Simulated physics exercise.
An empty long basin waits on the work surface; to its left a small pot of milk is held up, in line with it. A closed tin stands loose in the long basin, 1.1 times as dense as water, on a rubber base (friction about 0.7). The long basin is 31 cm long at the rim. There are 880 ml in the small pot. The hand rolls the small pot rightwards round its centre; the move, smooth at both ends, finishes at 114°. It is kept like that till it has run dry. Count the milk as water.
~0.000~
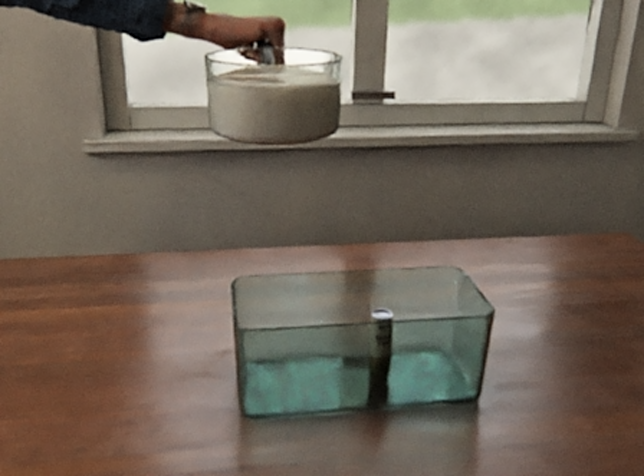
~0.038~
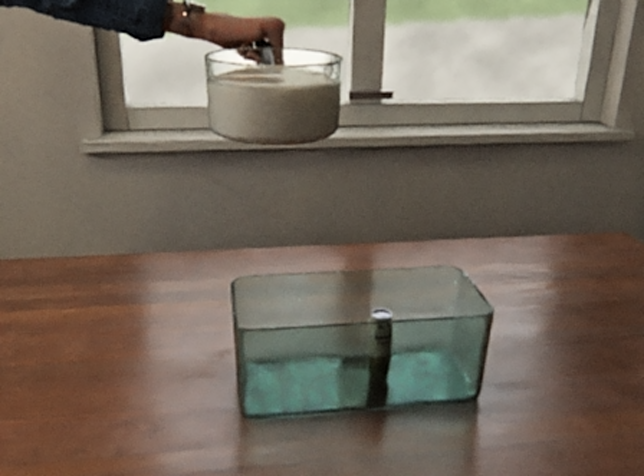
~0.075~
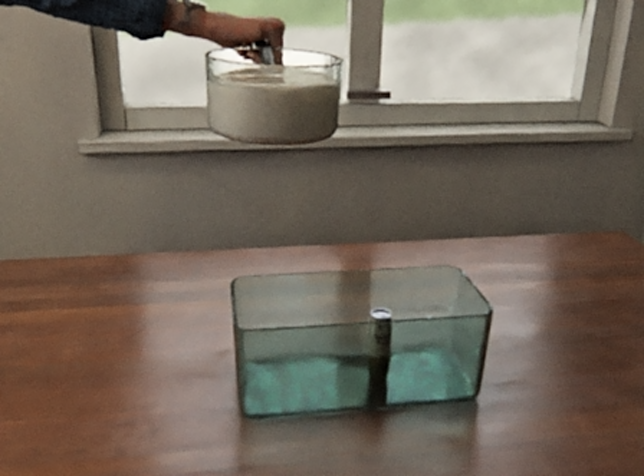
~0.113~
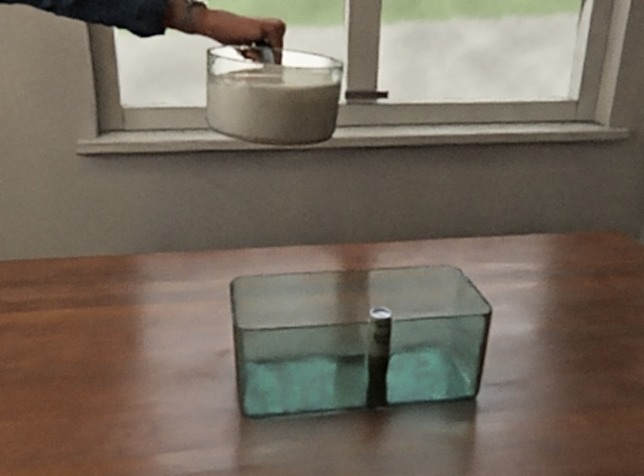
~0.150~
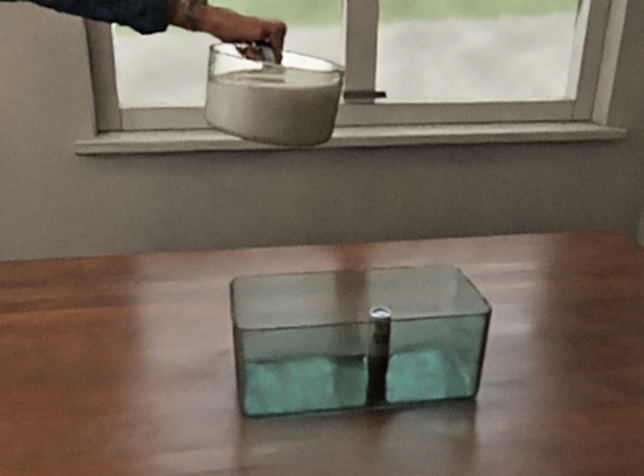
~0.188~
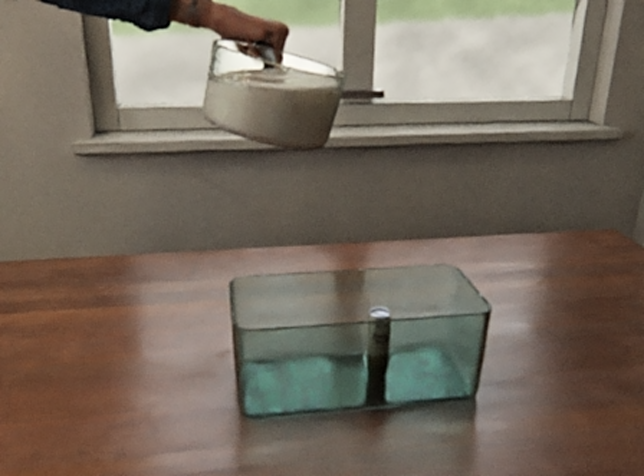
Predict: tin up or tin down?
The tin remains upright.
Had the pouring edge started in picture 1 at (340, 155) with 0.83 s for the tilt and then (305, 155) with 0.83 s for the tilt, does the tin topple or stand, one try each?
First it goes over; then it topples.
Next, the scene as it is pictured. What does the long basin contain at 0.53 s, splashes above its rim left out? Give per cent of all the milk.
About 1 per cent.
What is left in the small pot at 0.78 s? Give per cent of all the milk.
Some 7 per cent.
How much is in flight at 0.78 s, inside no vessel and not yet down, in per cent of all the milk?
Some 22 per cent.
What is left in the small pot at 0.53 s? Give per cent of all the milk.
About 52 per cent.
After 0.53 s the tilt is 81° and 52 per cent is still to pour; the tin stands where it began.
After 0.78 s the tilt is 113° and 7 per cent is still to pour; the tin stands where it began.
After 1.04 s the tilt is 114° and 0 per cent is still to pour; the tin stands 1 cm from where it began.
After 1.33 s the tilt is 114° and 0 per cent is still to pour; the tin stands 1 cm from where it began.
In the end the tin stands 1 cm from where it began.
